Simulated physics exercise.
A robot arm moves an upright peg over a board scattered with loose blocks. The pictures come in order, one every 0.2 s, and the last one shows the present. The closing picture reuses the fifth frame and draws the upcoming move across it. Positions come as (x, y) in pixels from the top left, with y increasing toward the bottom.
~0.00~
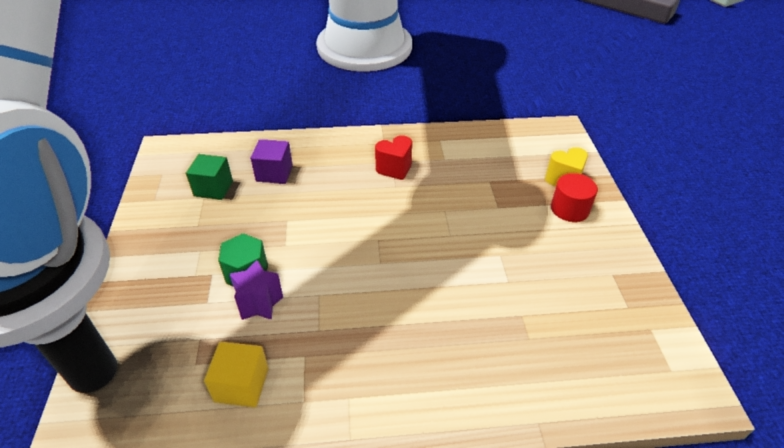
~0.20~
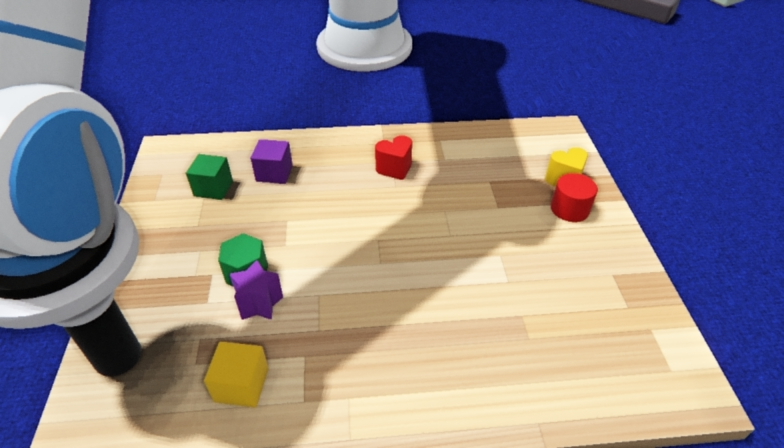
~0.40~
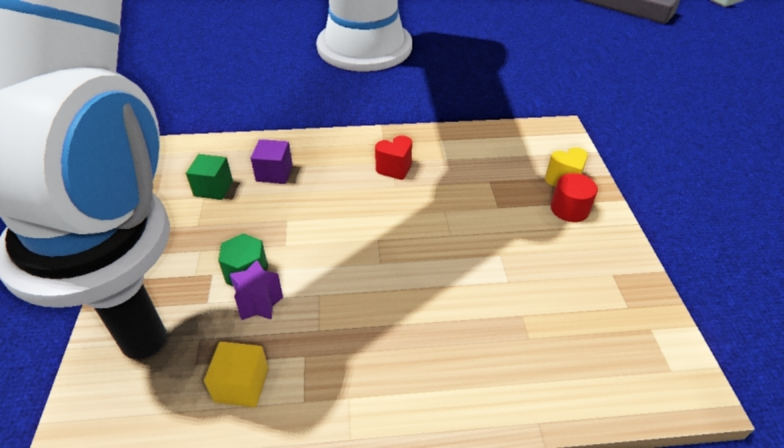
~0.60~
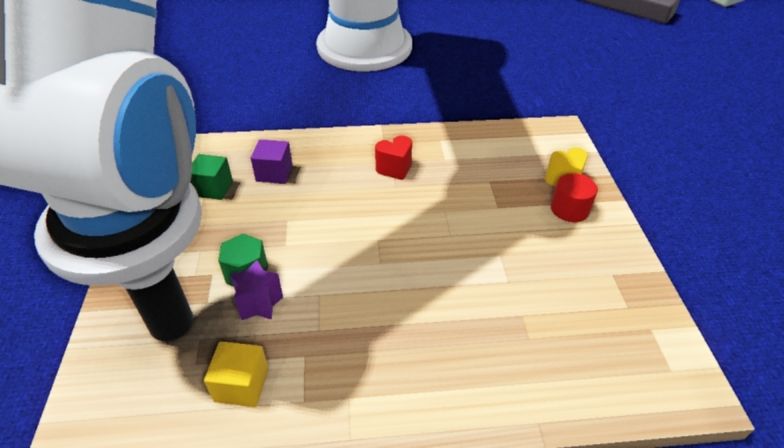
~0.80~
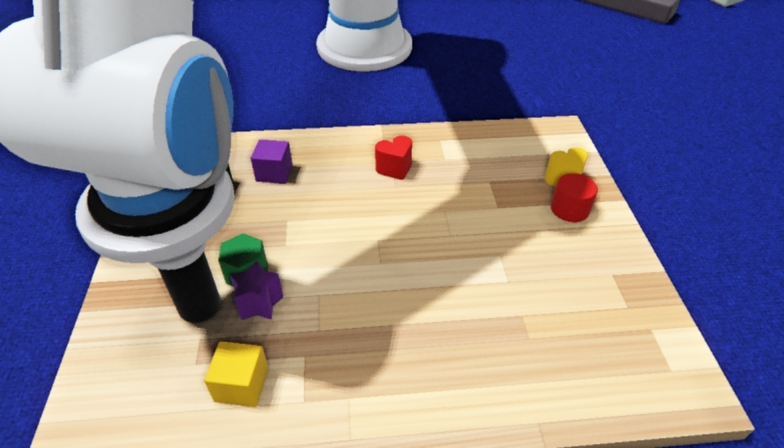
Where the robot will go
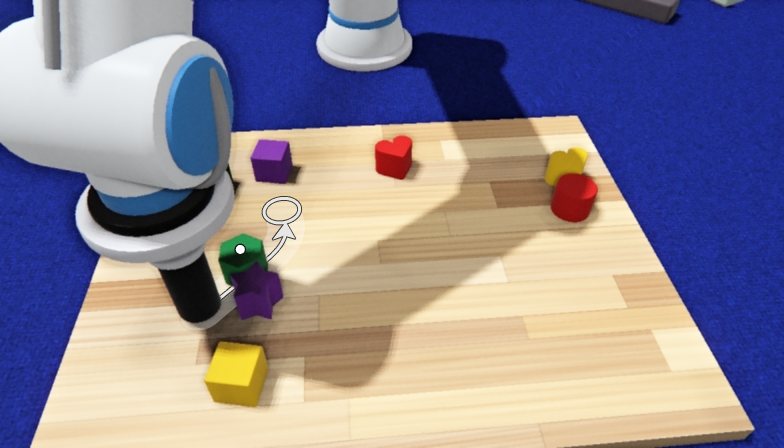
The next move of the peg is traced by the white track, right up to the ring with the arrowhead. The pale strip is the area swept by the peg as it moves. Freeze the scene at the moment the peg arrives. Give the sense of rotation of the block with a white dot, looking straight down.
Its spin: Clockwise.
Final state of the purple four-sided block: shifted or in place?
Once the path ends, it is where it was.
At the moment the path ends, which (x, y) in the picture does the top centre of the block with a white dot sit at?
(318, 189)
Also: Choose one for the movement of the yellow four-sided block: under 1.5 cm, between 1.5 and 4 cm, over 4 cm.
Shift of under 1.5 cm.
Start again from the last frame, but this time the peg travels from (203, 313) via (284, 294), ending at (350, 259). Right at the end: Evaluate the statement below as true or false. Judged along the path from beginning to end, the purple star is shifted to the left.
It is false.
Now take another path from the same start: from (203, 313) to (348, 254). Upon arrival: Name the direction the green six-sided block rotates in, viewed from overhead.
Spins counterclockwise.
Path on the board, from (203, 313) over (245, 277) and (281, 245) to (282, 210); the dot is on the green six-sided block.
On the path given first. One third of the way, peg (244, 270); green six-sided block (269, 229); purple star (264, 272), turned 60° clockwise.
Two thirds of the way, peg (280, 237); green six-sided block (307, 201), turned 20° clockwise; purple star (266, 271), turned 70° clockwise.
At the end, peg (281, 204); yellow four-sided block in place; green six-sided block (318, 189), turned 50° clockwise; purple star (266, 271), turned 70° clockwise; purple four-sided block in place.
